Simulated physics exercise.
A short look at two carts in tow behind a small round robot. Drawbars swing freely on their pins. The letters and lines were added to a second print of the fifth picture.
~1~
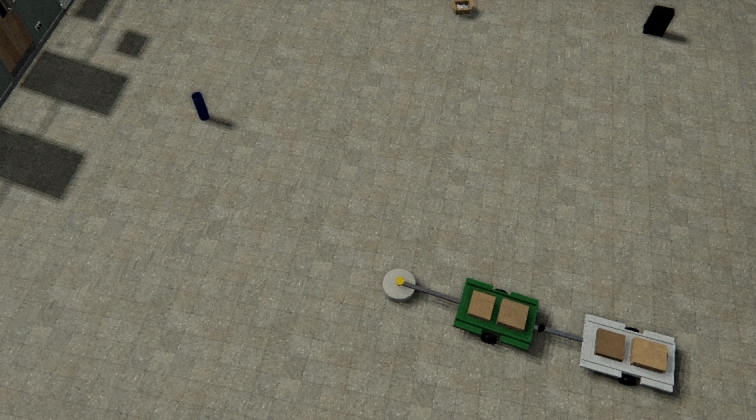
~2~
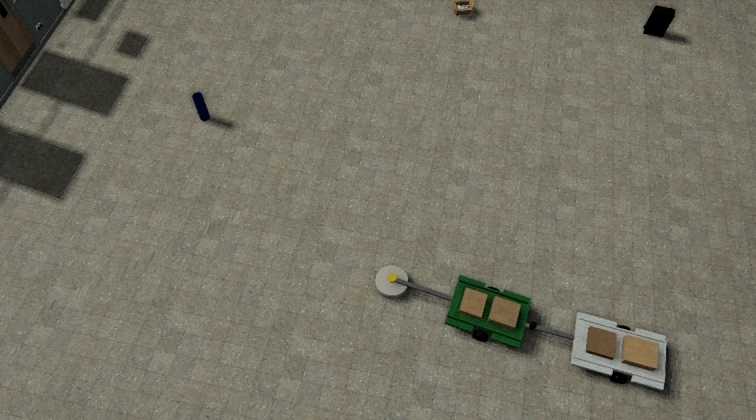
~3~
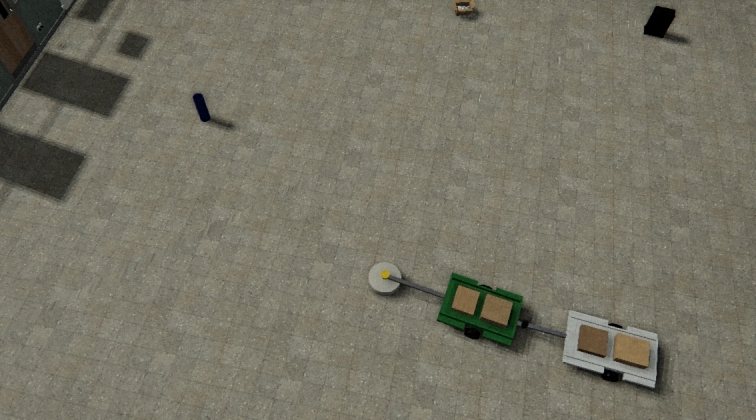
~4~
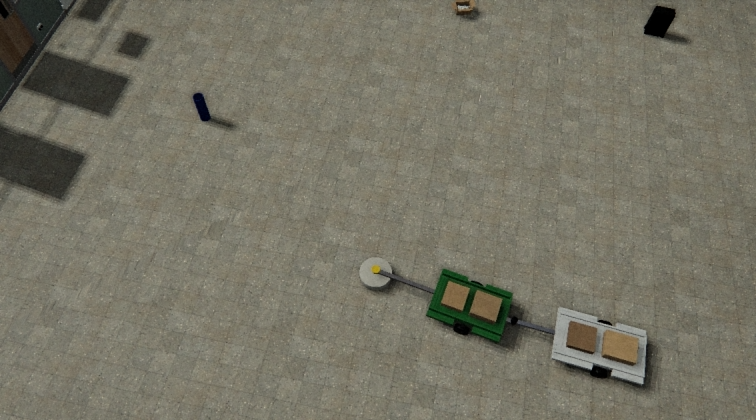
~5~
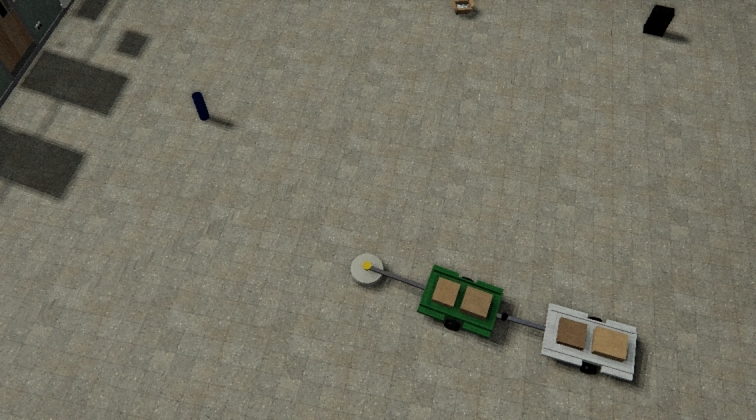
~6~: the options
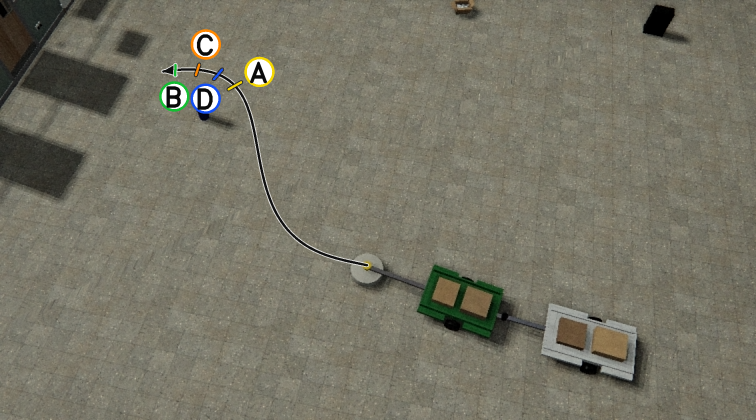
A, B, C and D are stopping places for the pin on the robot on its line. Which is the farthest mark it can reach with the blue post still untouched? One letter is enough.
C.
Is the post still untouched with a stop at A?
Yes.
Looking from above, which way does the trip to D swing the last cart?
Clockwise.
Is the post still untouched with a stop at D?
For that mark, yes.
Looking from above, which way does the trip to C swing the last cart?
Clockwise.
On the marked copy, A at (235, 86); B at (175, 70); C at (198, 70); D at (218, 74); the route from (367, 265) via (258, 149) to (163, 71).
With C. Early on, robot (274, 211), last cart (466, 302).
Further on, robot (252, 122), last cart (363, 256).
At the end, robot (199, 75), last cart (305, 193); nothing has been touched.
As for the rest, A is safe but short; B is too far, the post has been hit; D is safe but short.
